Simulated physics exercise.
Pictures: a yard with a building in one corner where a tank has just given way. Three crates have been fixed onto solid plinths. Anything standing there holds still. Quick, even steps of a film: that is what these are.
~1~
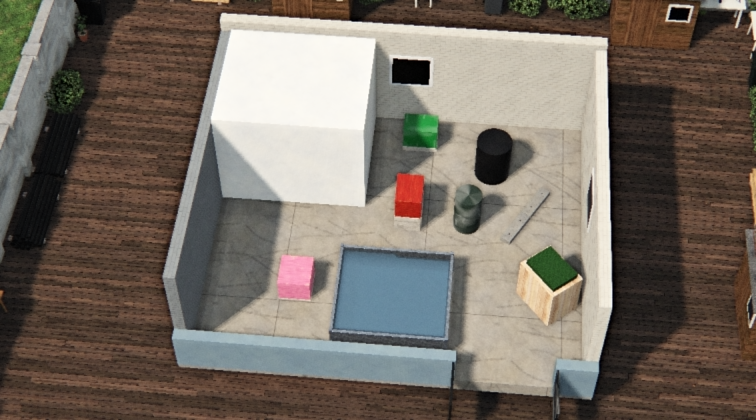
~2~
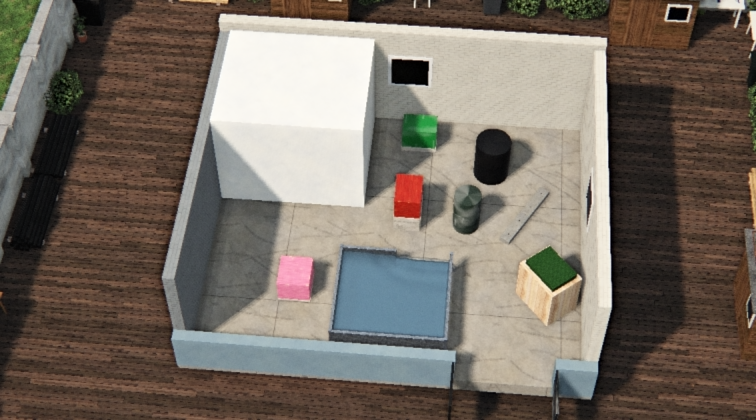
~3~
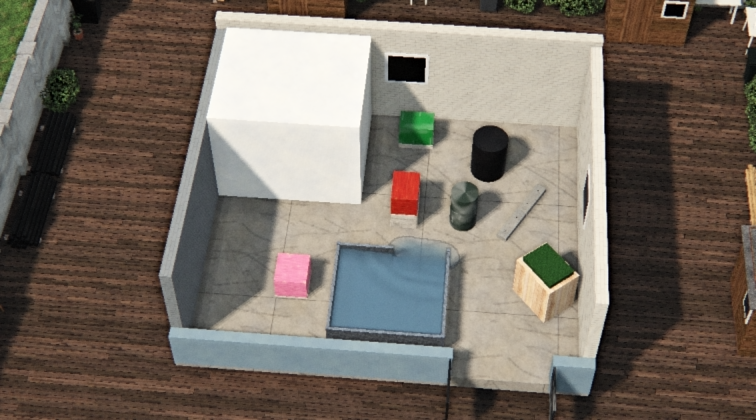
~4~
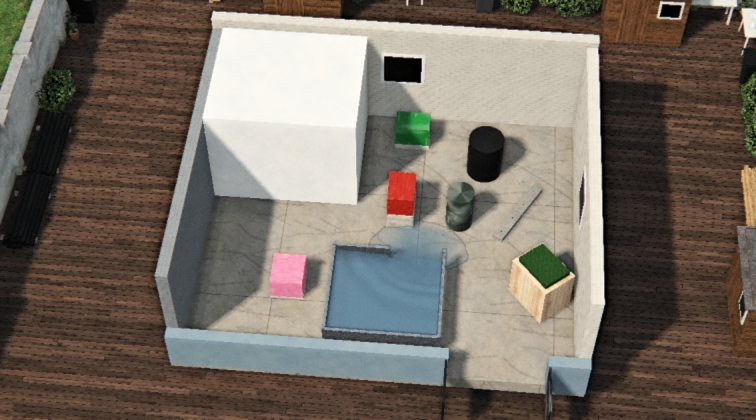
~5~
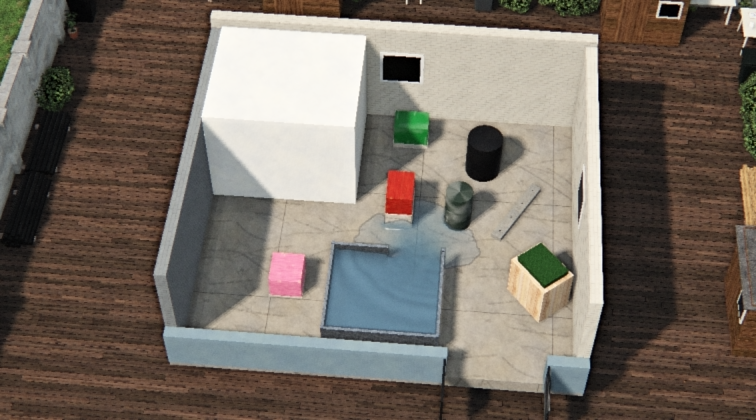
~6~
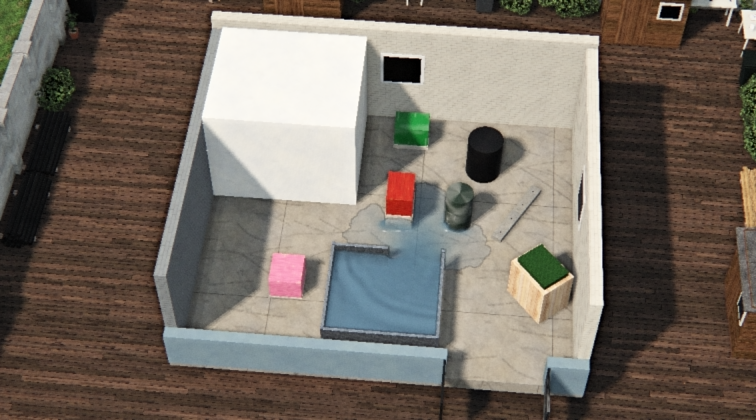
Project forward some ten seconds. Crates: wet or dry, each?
Pink crate wet, red crate dry, green crate wet.
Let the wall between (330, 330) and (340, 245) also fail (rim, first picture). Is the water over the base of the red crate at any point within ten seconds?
Red crate: Not reached.
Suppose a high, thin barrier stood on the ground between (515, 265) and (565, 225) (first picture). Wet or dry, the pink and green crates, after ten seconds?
One by one: The pink one is soaked; the green one takes water.
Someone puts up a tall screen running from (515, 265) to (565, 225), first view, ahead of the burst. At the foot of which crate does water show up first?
The red crate.
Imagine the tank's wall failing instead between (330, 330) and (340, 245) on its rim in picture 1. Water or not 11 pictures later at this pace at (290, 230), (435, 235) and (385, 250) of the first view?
Soaked, untouched, untouched.
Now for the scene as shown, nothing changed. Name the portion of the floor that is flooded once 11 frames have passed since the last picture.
My guess is around 40 in a hundred.
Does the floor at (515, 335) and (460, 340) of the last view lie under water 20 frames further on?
Going in order, I'd say clear for the first and clear for the second.
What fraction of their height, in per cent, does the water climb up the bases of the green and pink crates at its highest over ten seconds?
Peak levels: Approx. 160 % then 180 %.
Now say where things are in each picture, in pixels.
In the first frame, still water in the tank at (393, 293).
In the second frame, the front is at a hidden place, out from the gap on the tank's far side.
In the third frame, water pours out on the tank's far side and has run to (395, 243).
In the fourth frame, water pours out on the tank's far side and has run to (415, 223).
In the fifth frame, water pours out on the tank's far side and has run to (429, 204).
In the sixth frame, water pours out on the tank's far side and has run to (428, 186).
A moment on, water covers 20 % of the floor; the pink crate not reached, the red crate water round its plinth, the green crate water round its plinth.
Next, water covers 40 % of the floor; the pink crate water round its plinth, the red crate water round its plinth, the green crate water round its plinth.
Then, water covers 60 % of the floor; the pink crate water round its plinth, the red crate water round its plinth, the green crate water round its plinth.
Later, water covers 75 % of the floor; the pink crate water round its plinth, the red crate water round its plinth, the green crate water round its plinth.
In the end, water covers 95 % of the floor; the pink crate was topped, the red crate stayed above the water, the green crate was topped.
